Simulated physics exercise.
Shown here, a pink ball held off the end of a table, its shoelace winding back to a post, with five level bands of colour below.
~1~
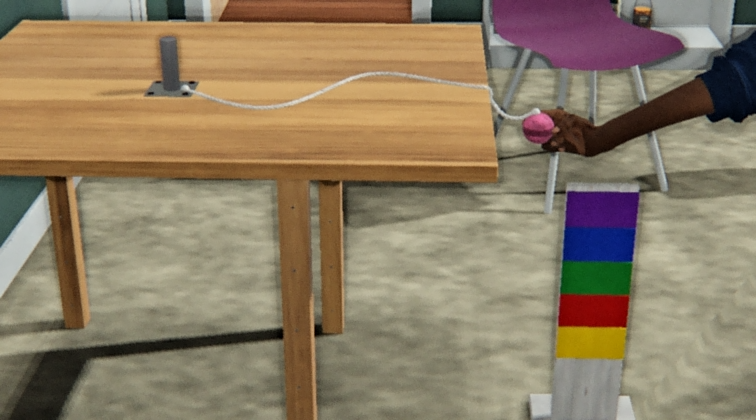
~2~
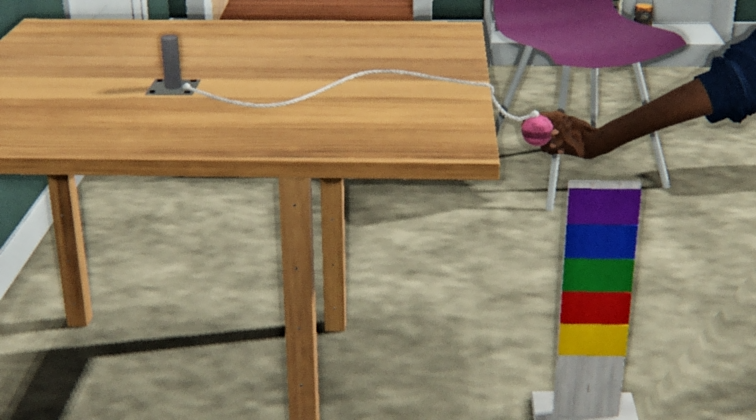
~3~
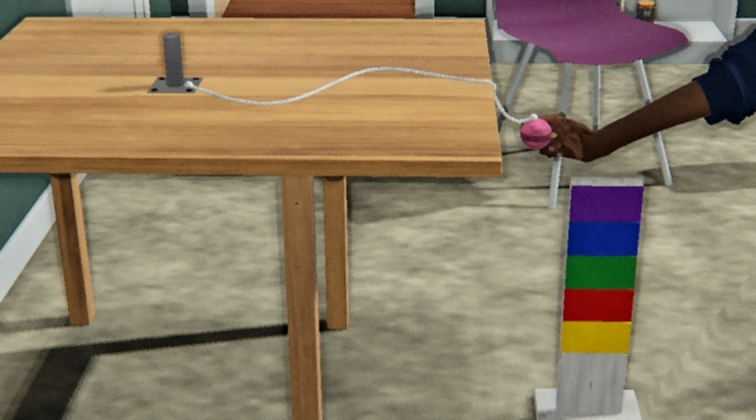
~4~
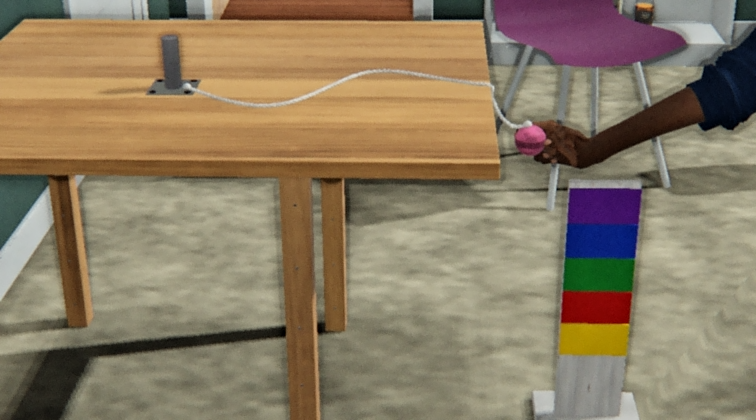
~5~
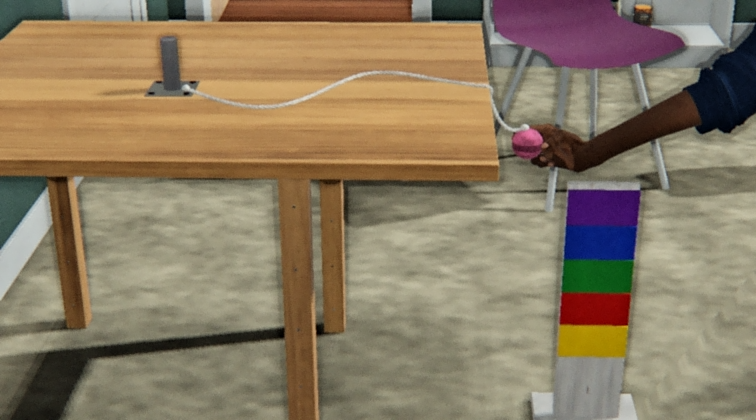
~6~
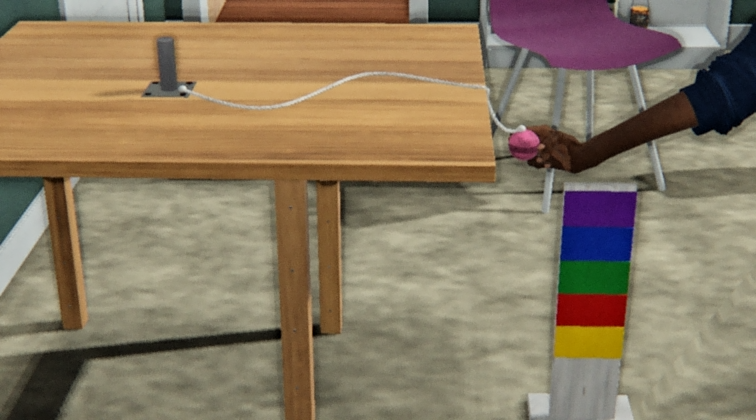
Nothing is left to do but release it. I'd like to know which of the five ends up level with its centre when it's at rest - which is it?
It's blue.
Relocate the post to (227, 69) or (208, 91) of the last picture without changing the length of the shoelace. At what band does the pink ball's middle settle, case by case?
First try: Green; second try: Green.
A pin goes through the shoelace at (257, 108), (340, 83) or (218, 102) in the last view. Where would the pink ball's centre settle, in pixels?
In order of the tries: About (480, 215), about (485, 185), about (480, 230).
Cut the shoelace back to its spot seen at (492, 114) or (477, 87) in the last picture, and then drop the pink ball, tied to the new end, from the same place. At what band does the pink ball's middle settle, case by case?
First try: Purple; second try: No band.
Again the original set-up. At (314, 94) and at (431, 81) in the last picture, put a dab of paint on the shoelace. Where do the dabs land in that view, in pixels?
The first settles around (351, 91), the second around (487, 113).
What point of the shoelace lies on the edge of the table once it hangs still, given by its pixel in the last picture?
(420, 79), give or take.
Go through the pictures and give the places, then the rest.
The first frame shows pink ball (538, 128); purple (602, 211); blue (599, 245); green (596, 279); red (594, 312); yellow (591, 344).
The second frame shows pink ball (537, 131); shoelace through (209, 96) (278, 105) (338, 83) (401, 72) (472, 84).
The third frame shows pink ball (536, 133).
The fourth frame shows pink ball (530, 140); shoelace through (209, 96) (278, 105) (339, 83) (401, 72) (472, 83).
The fifth frame shows pink ball (527, 144).
The sixth frame shows pink ball (524, 145); shoelace through (205, 98) (274, 107) (334, 85) (397, 75) (468, 86).
Soon after, ball near (516, 235); level with blue.
Then, ball near (453, 232); level with blue.
Further on, ball near (491, 241); level with blue.
At rest, ball near (485, 242); level with blue. At blue.
